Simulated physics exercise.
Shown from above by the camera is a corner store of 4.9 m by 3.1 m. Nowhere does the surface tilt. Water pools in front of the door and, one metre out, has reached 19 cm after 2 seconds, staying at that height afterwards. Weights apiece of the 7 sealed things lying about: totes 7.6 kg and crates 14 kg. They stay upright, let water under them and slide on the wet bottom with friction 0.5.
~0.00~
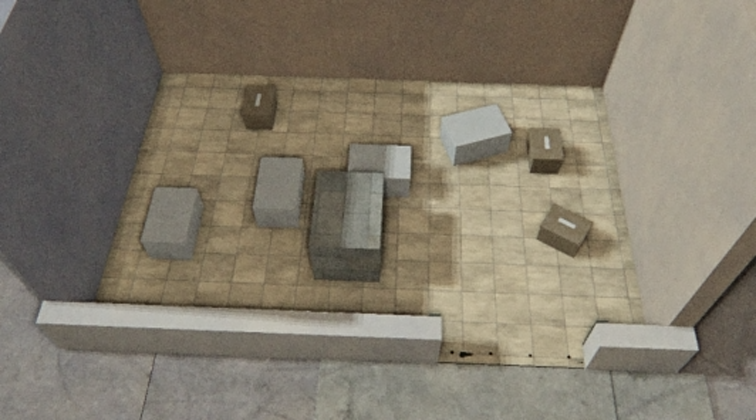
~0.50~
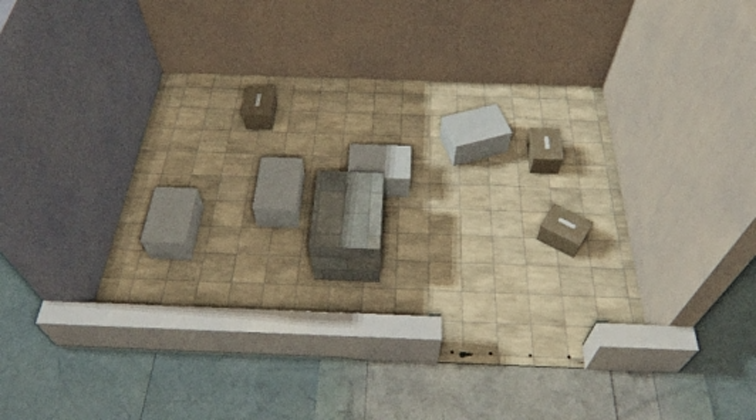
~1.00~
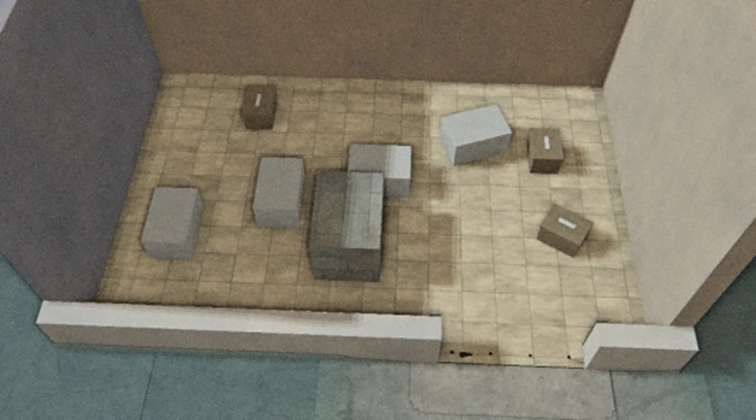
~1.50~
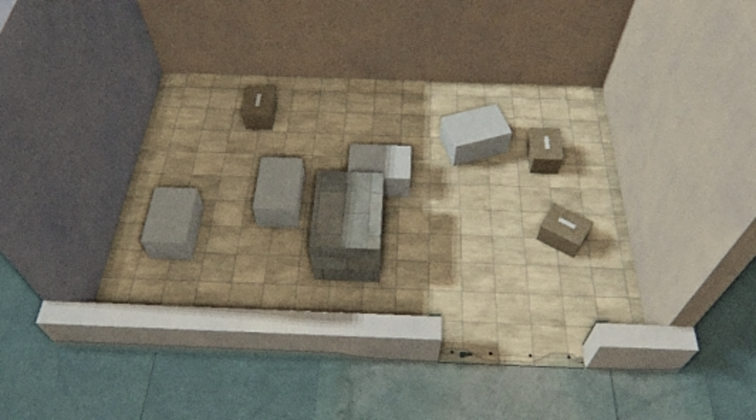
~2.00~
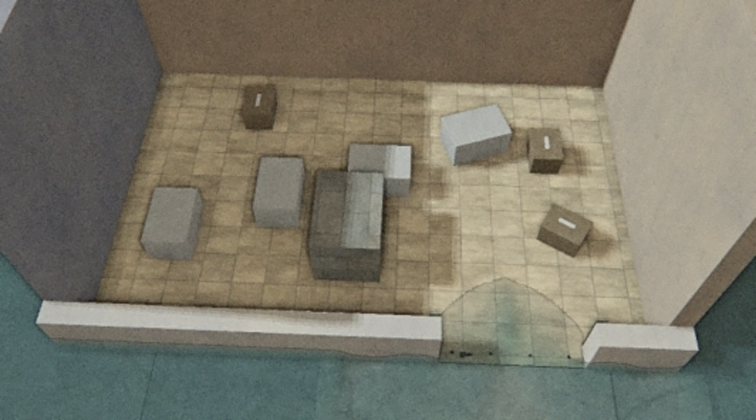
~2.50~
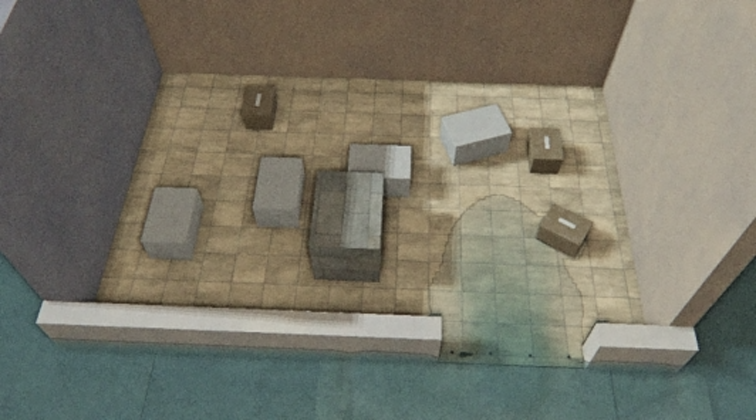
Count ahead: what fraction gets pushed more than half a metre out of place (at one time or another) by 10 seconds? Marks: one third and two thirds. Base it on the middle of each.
The moved portion will reach two thirds or more.
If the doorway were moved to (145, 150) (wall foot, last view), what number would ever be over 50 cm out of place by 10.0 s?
Count: 5.
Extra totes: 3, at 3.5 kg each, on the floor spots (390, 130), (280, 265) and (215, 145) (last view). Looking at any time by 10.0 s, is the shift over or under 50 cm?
One by one, in that order: Above it, below it, above it.
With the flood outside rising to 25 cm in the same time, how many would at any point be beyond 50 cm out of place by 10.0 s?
6.
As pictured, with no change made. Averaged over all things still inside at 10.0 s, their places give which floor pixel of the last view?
Around (274, 155).
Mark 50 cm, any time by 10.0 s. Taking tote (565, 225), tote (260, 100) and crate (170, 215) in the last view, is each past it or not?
So that's beyond it for the first, beyond it for the second and inside it for the last.
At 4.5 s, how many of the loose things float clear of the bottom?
The count is 1.
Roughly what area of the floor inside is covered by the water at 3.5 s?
5.0 m2.
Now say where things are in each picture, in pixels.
In the first picture, a tote at (567, 224), on the bottom; a crate at (278, 183) rests on the ground; water covers 0.0 m2; 0 of 7 have shifted.
In the second picture, a tote at (567, 224), on the bottom; a crate at (278, 183), on the bottom; water covers 0.0 m2; 0 of 7 have shifted.
In the third picture, a tote at (567, 224), on the bottom; a crate at (278, 183) rests on the ground; water covers 0.0 m2; 0 of 7 have shifted.
In the fourth picture, a tote at (567, 224) rests on the ground; a crate at (278, 183) rests on the ground; 0.0 m2 under water; 0 of 7 have shifted.
In the fifth picture, a tote at (567, 224), on the bottom; a crate at (278, 183), on the bottom; water covers 0.5 m2; 0 of 7 have shifted.
In the sixth picture, a tote at (567, 224) rests on the ground; a crate at (278, 183), on the bottom; water covers 1.5 m2; 0 of 7 have shifted.
After 3.5 s 1 of 7 are over 50 cm from their spots; 0 afloat.
After 4.5 s 3 of 7 are over 50 cm from their spots; 1 afloat.
After 7.0 s 3 of 7 are over 50 cm from their spots; 3 afloat.
After 10.0 s 5 of 7 are over 50 cm from their spots, and 5 have been at some point; 4 afloat.
